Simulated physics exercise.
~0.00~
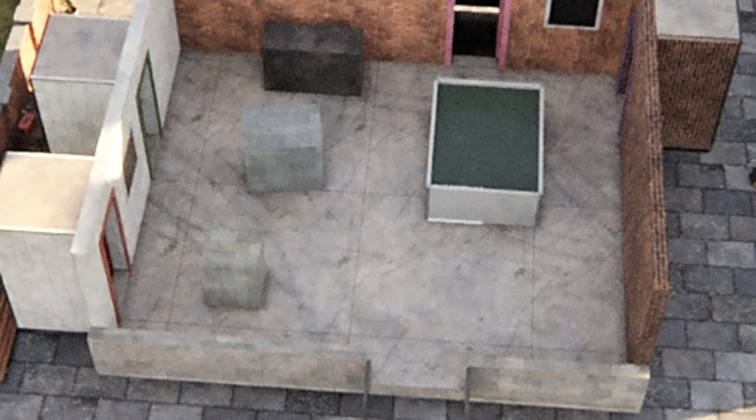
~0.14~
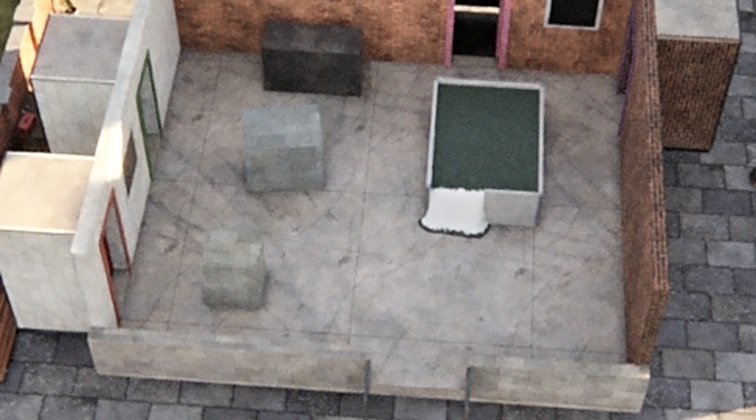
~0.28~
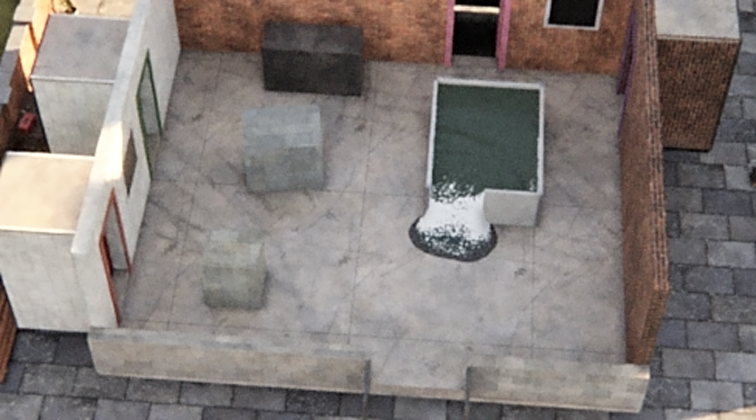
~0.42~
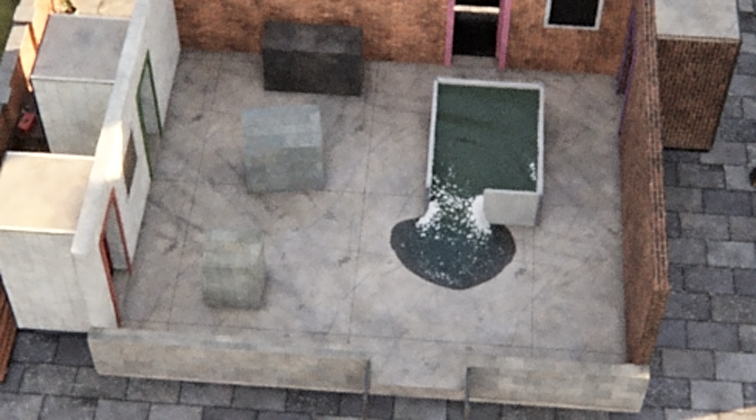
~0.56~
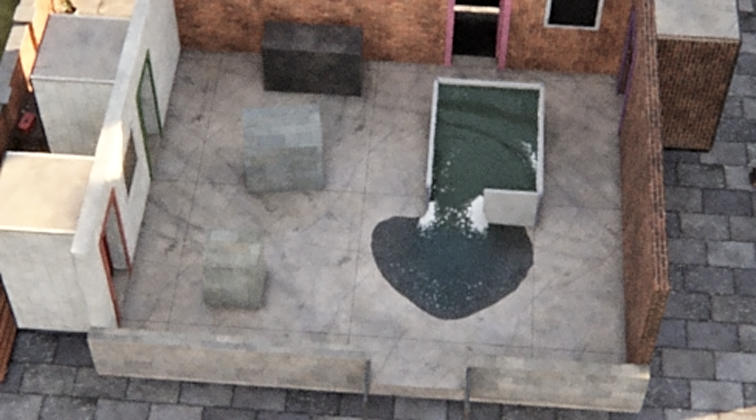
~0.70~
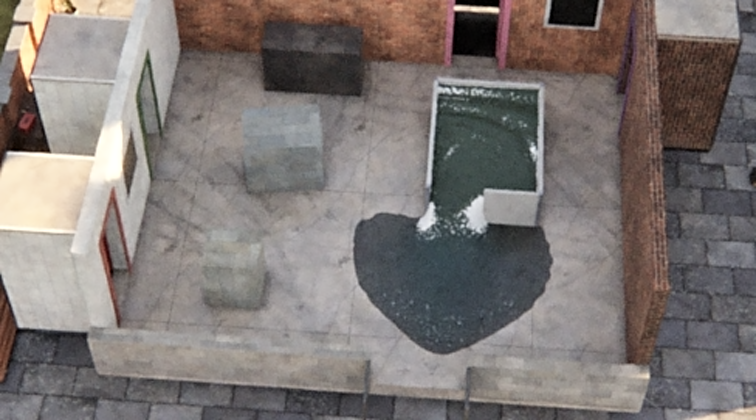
A walled yard with a smooth grey concrete floor, brick walls behind and at right and a low wall in front, is seen from high above by a still camera. An open, pale-rimmed tank of dark green water stands right of centre, with one dark block and two grey ones to its left. The tank's front left section opens, and white, foaming water pours out, spreading forward and sideways across the floor in a widening dark pool.
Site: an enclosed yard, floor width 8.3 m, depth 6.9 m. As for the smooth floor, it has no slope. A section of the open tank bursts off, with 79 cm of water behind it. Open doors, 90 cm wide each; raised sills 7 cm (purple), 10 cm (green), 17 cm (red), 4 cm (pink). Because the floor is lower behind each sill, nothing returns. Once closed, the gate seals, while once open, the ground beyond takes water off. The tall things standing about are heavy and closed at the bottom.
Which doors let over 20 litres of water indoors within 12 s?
My guess is the purple door lets through less than the limit; my guess is the green door lets through less than the limit; my guess is the red door lets through less than the limit; my guess is the pink door lets through less than the limit.
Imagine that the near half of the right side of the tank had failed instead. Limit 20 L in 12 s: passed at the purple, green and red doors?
Result: Purple limit passed, green limit not passed, red limit not passed.
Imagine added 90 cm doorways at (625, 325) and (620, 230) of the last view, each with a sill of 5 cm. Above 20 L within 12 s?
In turn: Over, under.
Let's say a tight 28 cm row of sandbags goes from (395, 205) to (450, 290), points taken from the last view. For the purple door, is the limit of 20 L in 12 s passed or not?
Against that limit: Purple above.
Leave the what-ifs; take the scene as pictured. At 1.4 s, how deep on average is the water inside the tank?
Some 57 cm on average.
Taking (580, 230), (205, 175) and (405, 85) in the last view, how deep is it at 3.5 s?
Around 0 cm, 0 cm and 0 cm, in the order given.
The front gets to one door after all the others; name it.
The pink door is last.
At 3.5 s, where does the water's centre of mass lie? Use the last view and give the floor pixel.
Centre: Approx. (446, 238) px.
After 1.4 s water covers 25 % of the floor and is deepest (44 cm) near (453, 225); purple door not reached, green door not reached, red door not reached, pink door not reached.
After 2.2 s water covers 30 % of the floor and is deepest (35 cm) near (443, 224); purple door not reached, green door not reached, red door not reached, pink door not reached.
After 3.5 s water covers 40 % of the floor and is deepest (26 cm) near (443, 224); purple door not reached, green door not reached, red door 16 cm at the sill, 0 L in, pink door not reached.
After 7.0 s water covers 75 % of the floor and is deepest (14 cm) near (443, 224); purple door 4 cm at the sill, 0 L in, green door 3 cm at the sill, 0 L in, red door 10 cm at the sill, 1 L in, pink door 1 cm at the sill, 0 L in.
After 12.0 s water covers 95 % of the floor and is deepest (8 cm) near (443, 224); purple door 6 cm at the sill, 5 L in, green door 2 cm at the sill, 0 L in, red door 6 cm at the sill, 1 L in, pink door 4 cm at the sill, 0 L in.
